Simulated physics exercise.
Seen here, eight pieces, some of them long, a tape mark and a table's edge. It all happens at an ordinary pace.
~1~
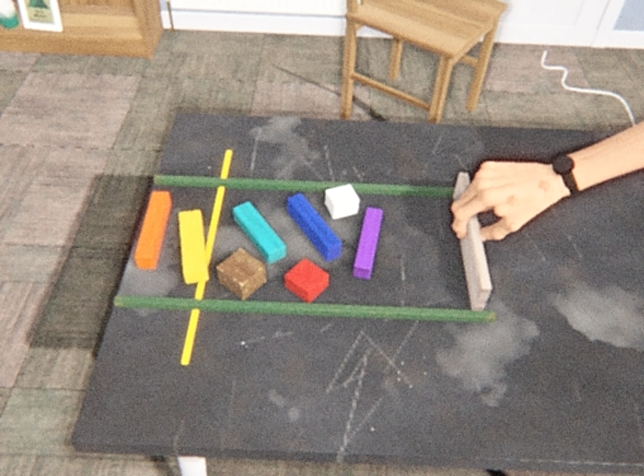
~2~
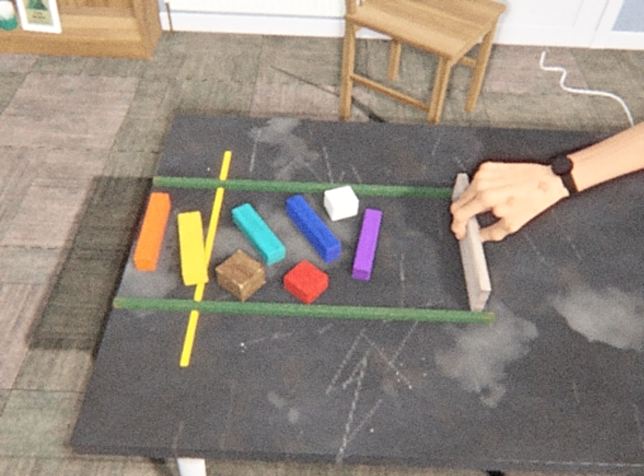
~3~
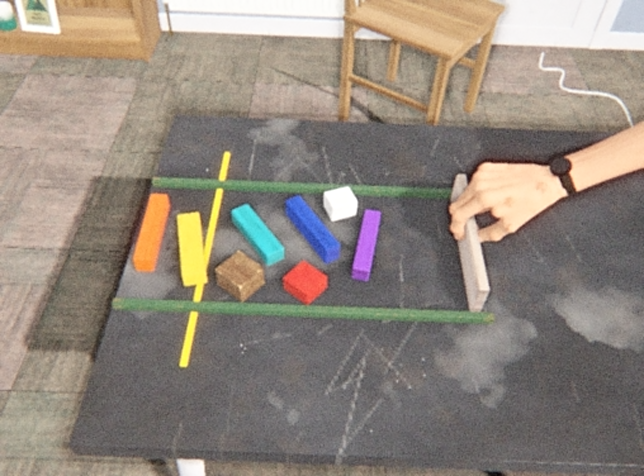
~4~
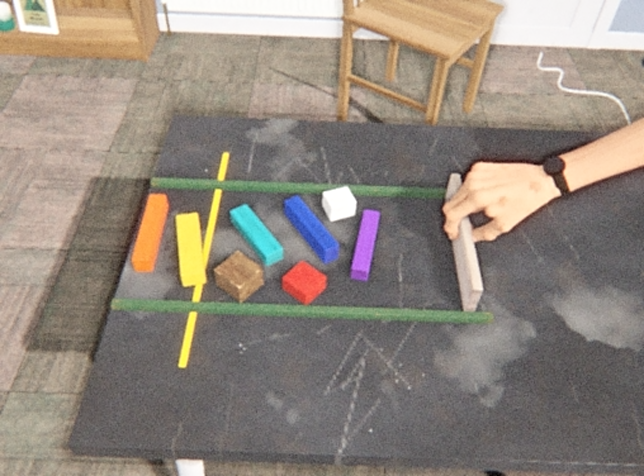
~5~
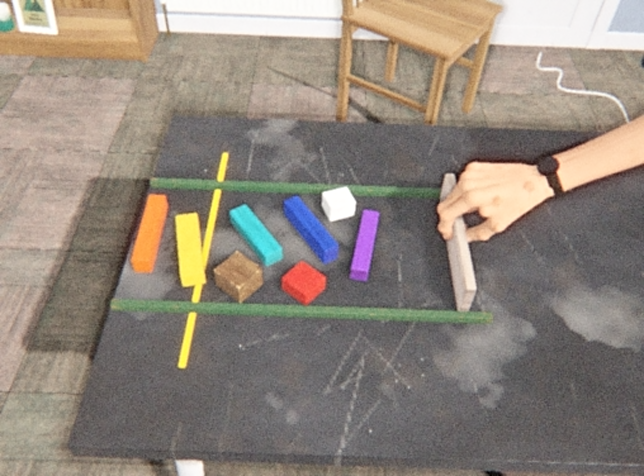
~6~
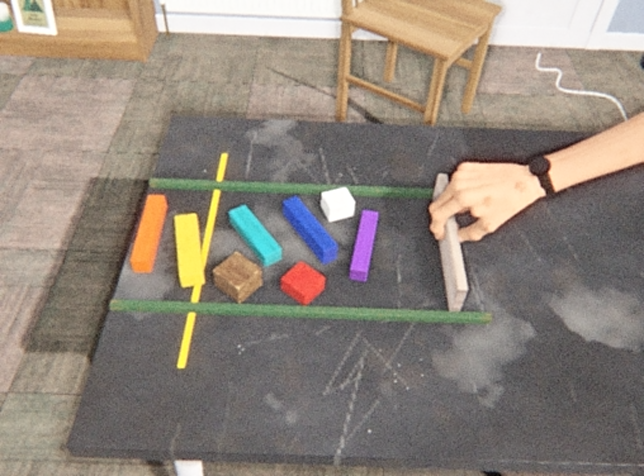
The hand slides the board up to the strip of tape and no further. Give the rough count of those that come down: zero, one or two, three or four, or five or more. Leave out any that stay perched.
The number that fall off is one or two.
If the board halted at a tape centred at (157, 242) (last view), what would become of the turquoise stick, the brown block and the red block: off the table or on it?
The turquoise stick falls, the brown block goes over, the red block is kept.
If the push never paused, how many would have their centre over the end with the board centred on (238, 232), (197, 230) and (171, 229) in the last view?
Past the end: 0, 2 and 4.
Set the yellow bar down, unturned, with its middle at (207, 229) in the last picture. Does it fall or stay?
From there it stays on.
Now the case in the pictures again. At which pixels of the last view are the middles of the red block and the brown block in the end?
About (179, 289), and the other about (147, 275).
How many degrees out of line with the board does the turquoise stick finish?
Near 10 degrees.
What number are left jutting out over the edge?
That would be 1.
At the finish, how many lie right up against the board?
3 of them.
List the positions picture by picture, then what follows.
Orange bar (154, 229); yellow bar (193, 245); brown block (242, 274); board (470, 238); tape (210, 240), in the first frame.
Yellow bar (192, 247); turquoise stick (258, 233), in the second frame.
Brown block (240, 276); white block (340, 204), in the third frame.
Orange bar (151, 232); red block (304, 283), in the fourth frame.
Yellow bar (190, 248); blue stick (310, 229), in the fifth frame.
Orange bar (150, 232); yellow bar (189, 249); brown block (238, 277); board (448, 239); tape (206, 243), in the sixth frame.
Soon after, none off yet; orange bar at rest near (150, 232); yellow bar at rest near (189, 249); brown block at rest near (238, 277).
After that, none off yet; orange bar at rest near (149, 232); yellow bar displaced a little near (165, 248); brown block displaced about its own width near (184, 276).
In the end, the number that fall off is one or two; gone, orange bar.
